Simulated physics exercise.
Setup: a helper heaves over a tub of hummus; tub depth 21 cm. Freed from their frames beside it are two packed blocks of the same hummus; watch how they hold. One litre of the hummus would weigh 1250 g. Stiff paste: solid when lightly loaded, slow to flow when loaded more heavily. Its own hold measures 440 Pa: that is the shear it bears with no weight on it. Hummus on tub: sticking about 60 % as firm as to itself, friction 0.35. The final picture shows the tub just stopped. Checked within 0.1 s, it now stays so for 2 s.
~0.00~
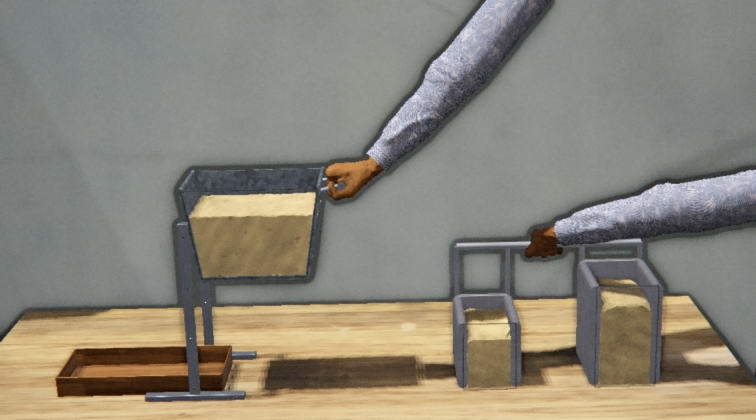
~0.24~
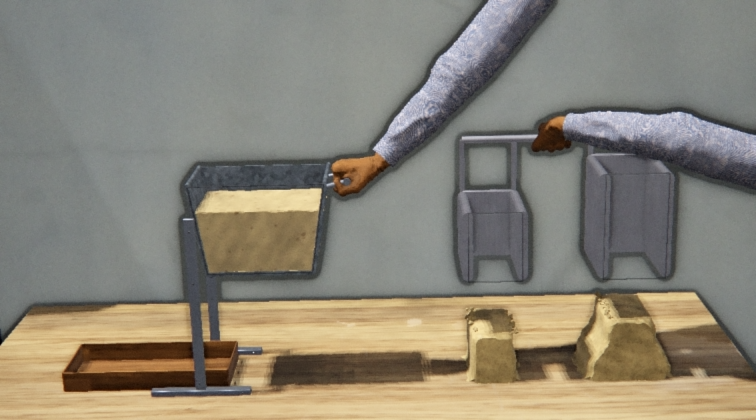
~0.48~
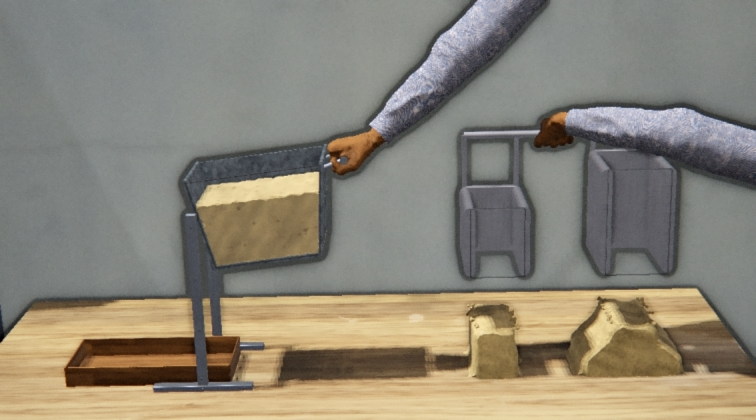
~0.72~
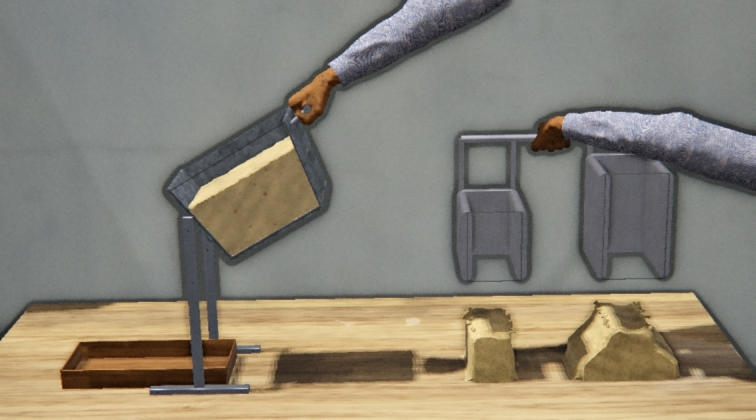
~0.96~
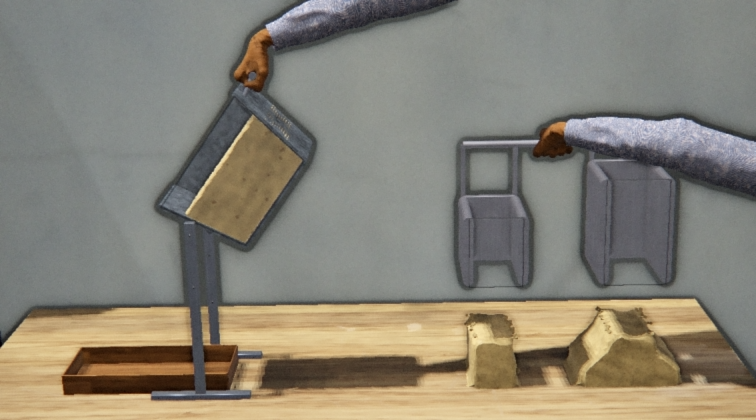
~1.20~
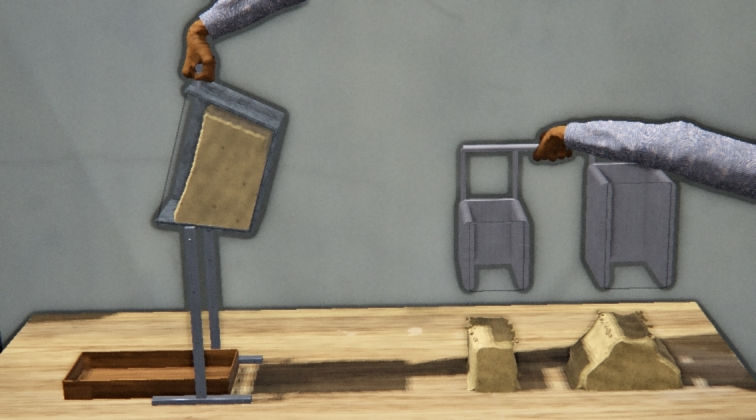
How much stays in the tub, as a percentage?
66 %.
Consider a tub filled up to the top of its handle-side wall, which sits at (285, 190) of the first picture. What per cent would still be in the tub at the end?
100 %, roughly.
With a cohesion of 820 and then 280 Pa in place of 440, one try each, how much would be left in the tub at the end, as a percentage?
Going in order, it's 100 % and then 50 %.
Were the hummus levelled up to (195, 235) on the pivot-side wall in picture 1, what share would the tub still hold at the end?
It would come to roughly 100 percent.
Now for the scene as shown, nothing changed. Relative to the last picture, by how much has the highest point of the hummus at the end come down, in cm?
About 13 cm.
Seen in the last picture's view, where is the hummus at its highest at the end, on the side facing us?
I'd say it peaks at roughly (209, 170) in the last picture.
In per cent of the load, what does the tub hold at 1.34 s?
I'd put it close to 100 %.
After 1.34 s, the tub is at 74 degrees and holds 98 %.
After 1.51 s, the tub is at 74 degrees and holds 84 %.
After 1.68 s, the tub is at 74 degrees and holds 70 %.
After 1.85 s, the tub is at 74 degrees and holds 66 %.
After 3.20 s, the tub is at 74 degrees and holds 66 %.
